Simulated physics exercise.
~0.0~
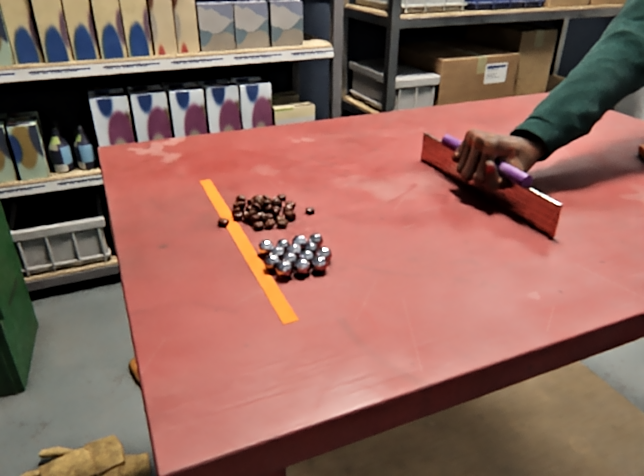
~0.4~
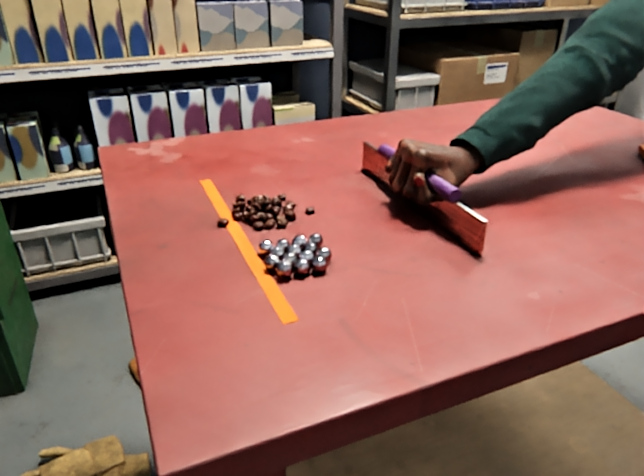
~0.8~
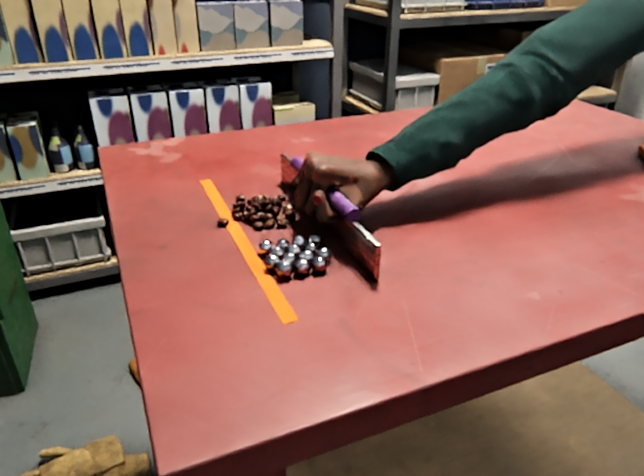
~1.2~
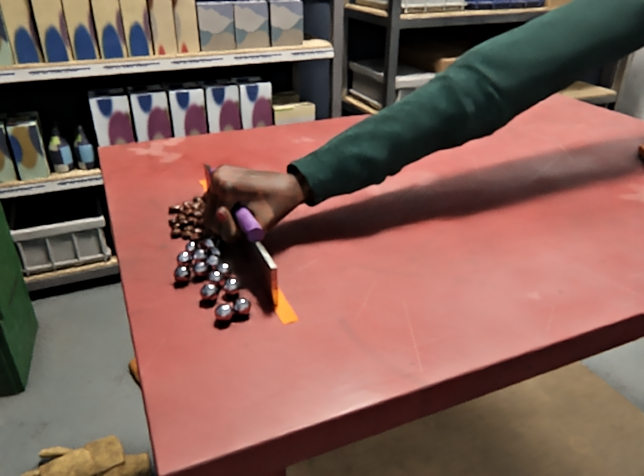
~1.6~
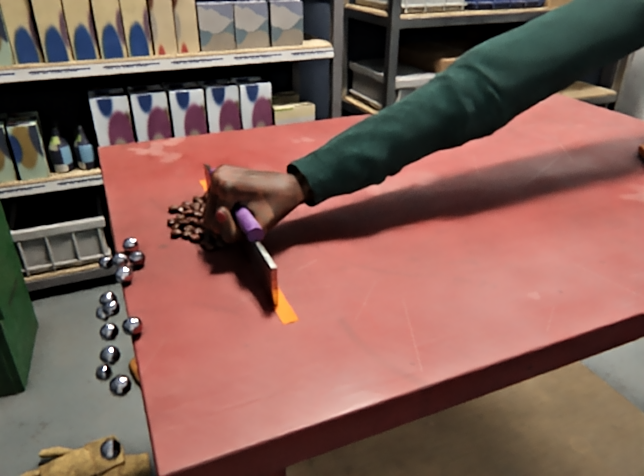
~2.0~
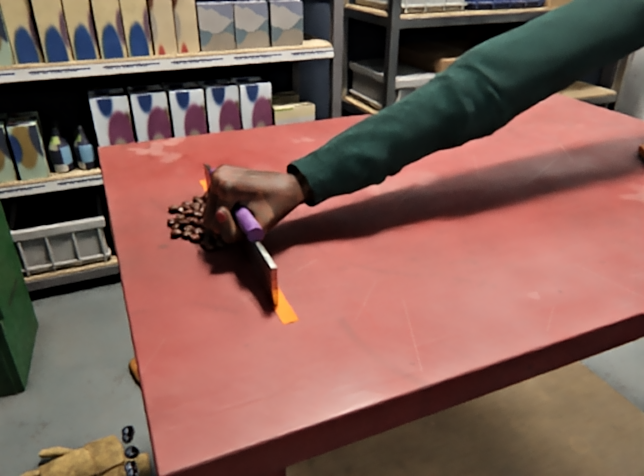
A hand in a green sleeve slid a scraper left across a red table, pushing shiny silver balls and small brown pieces before stopping at the orange tape; the balls rolled on over the edge and fell, while the brown pieces stayed on the table.
